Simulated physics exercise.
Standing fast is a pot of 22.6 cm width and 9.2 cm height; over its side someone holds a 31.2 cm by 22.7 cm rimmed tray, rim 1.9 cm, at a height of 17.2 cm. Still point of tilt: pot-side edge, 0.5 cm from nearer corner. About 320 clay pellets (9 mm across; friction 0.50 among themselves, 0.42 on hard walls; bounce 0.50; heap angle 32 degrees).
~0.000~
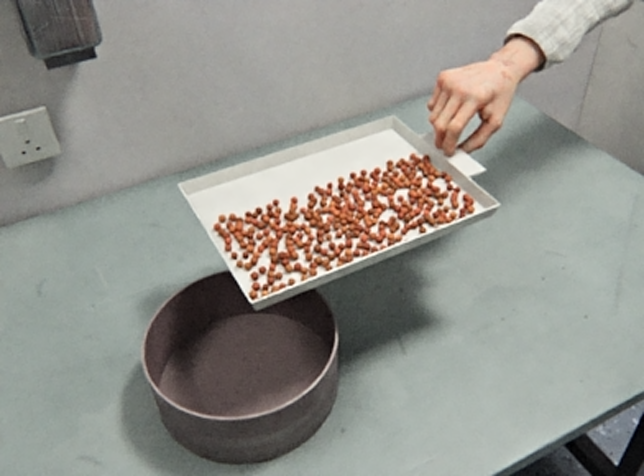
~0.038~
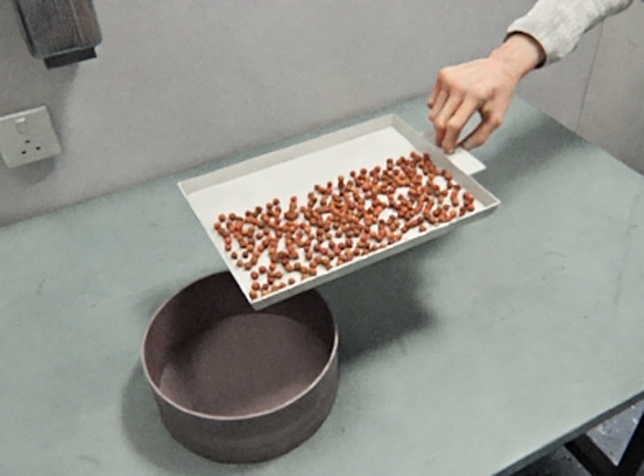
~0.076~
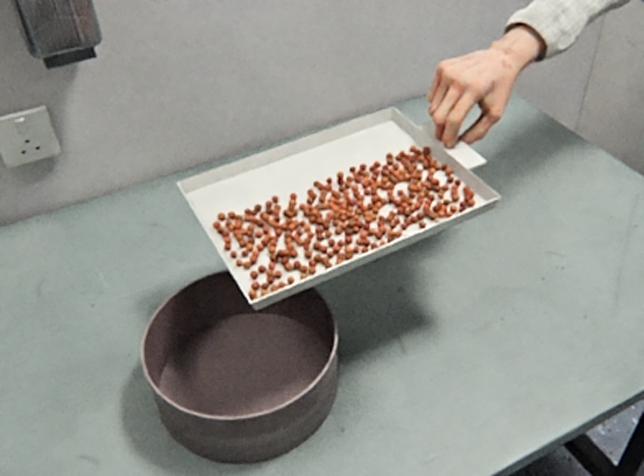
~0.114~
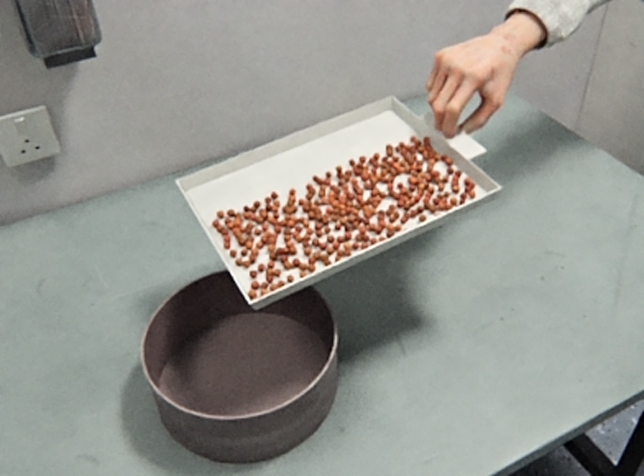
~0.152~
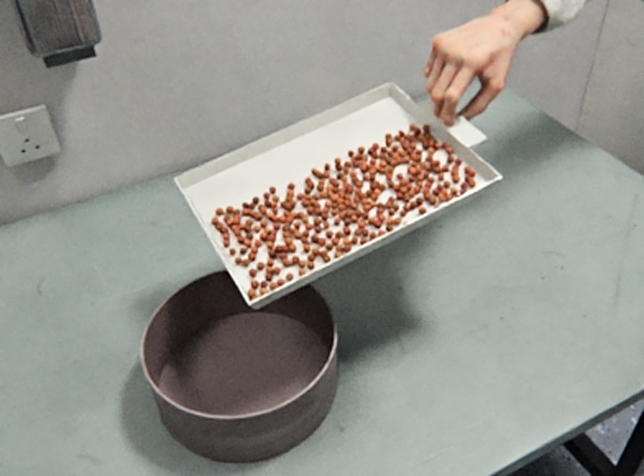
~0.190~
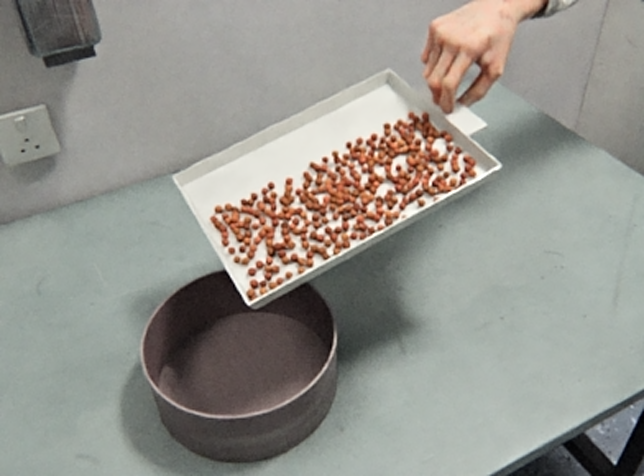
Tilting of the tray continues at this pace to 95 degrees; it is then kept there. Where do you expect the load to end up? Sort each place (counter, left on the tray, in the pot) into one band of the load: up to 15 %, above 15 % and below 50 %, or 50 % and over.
Counter: Up to 15 %; left on the tray: Up to 15 %; pot: 50 % and over.
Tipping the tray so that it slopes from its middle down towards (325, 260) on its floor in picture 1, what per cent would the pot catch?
Roughly 40 % of the pieces.
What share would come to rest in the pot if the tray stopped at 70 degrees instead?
The pot would get around 50 per cent.
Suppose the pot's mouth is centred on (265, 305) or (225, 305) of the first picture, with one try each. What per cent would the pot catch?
The shares would be near 25 and 55 per cent respectively.
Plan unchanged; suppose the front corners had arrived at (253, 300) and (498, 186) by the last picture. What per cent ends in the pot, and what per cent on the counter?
The pot gets 40 and the counter 60.
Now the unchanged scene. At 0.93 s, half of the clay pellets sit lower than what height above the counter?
Roughly 22 centimetres, more or less.
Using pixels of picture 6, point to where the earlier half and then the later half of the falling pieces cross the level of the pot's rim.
First near (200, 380), later near (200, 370).
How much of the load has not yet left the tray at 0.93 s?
It's roughly 85 percent.
After 0.63 s, tilt 51 degrees; the tray holds 100 %, the pot 0 %.
After 0.93 s, tilt 78 degrees; the tray holds 85 %, the pot 10 %.
Then, at 1.33 s, tilt 95 degrees; the tray holds 0 %, the pot 85 %.
By 2.1 s all is still; counter 5 %, tray 0 %, pot 95 %.
